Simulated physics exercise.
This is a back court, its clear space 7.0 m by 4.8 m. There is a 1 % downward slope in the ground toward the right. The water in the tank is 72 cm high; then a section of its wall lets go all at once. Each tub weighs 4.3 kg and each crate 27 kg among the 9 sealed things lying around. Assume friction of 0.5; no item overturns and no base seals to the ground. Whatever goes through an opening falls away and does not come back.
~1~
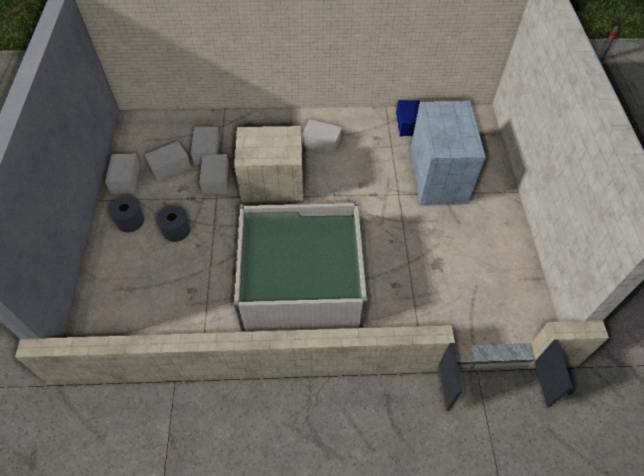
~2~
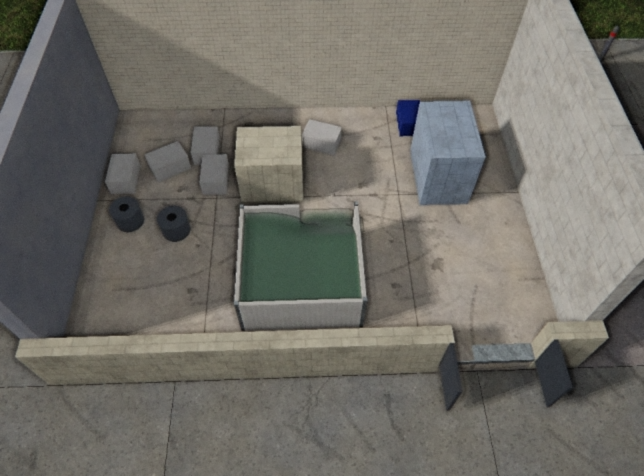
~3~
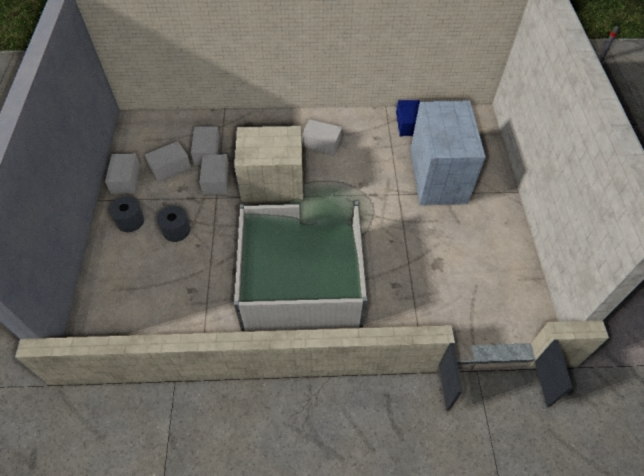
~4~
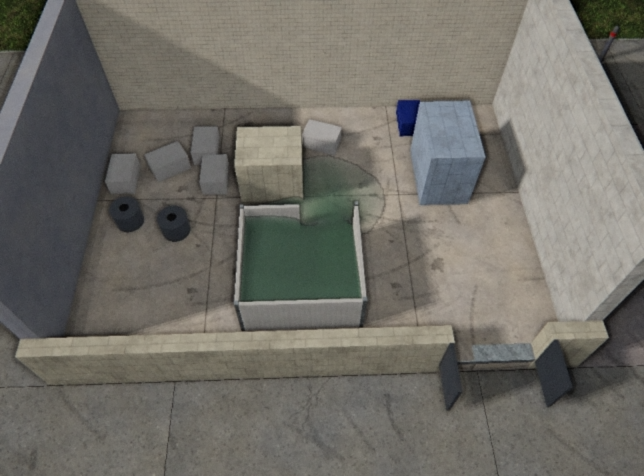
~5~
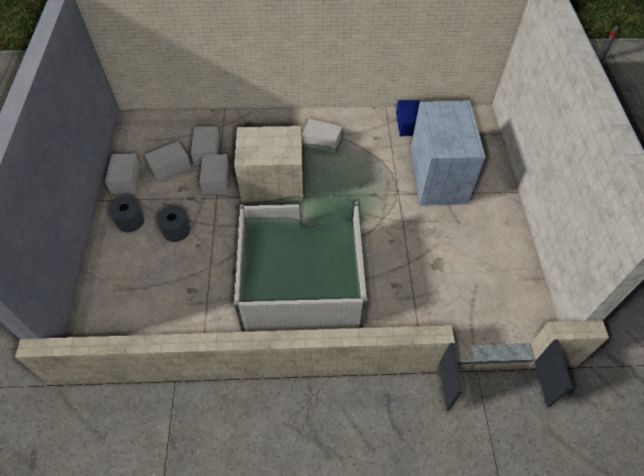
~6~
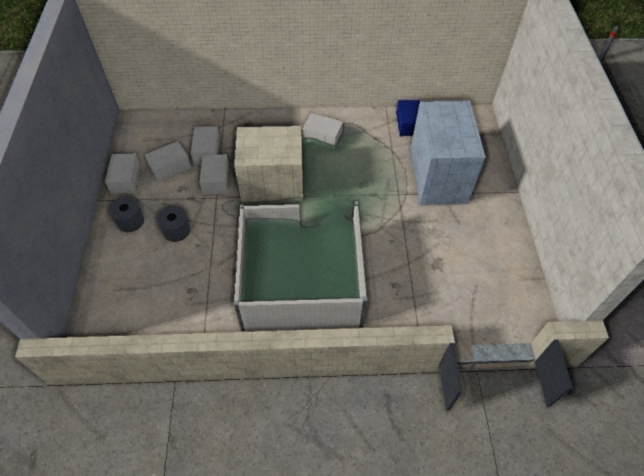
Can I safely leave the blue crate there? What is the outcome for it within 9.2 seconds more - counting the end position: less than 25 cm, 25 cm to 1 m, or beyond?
It budges a great deal.
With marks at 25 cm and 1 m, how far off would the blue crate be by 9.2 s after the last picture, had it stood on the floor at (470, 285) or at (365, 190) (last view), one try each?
One try each gives this: It remains roughly in place, then it wanders off a long way.
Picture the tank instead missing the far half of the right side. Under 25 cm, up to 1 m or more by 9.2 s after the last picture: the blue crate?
Well, the blue crate scoots over a bit then.
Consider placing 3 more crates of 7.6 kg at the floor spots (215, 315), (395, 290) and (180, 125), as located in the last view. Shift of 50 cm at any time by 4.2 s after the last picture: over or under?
Lab note - in order: Below threshold / below threshold / above threshold.
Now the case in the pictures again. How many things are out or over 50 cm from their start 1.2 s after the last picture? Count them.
By my tally, 2.
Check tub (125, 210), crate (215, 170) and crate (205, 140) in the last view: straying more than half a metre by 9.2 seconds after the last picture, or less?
In sequence - crossed the line; stayed below the line; stayed below the line.
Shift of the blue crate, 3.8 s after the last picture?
Some 200 cm from the start.
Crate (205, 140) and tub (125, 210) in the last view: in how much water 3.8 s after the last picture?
First about 5 cm, second about 2 cm.
Then, 1.2 s after the last picture the blue crate is near (445, 107), 0.6 m from its start, aground; 0 of 9 are out; 1 afloat.
Then, 3.8 s after the last picture the blue crate is near (496, 193), 2.2 m from its start, aground; 0 of 9 are out; 0 afloat.
Then, 6.2 s after the last picture the blue crate is near (488, 234), 2.8 m from its start, aground; 0 of 9 are out; 3 afloat.
Then, 9.2 s after the last picture the blue crate is near (488, 234), 2.8 m from its start, aground; 0 of 9 are out; 1 afloat.
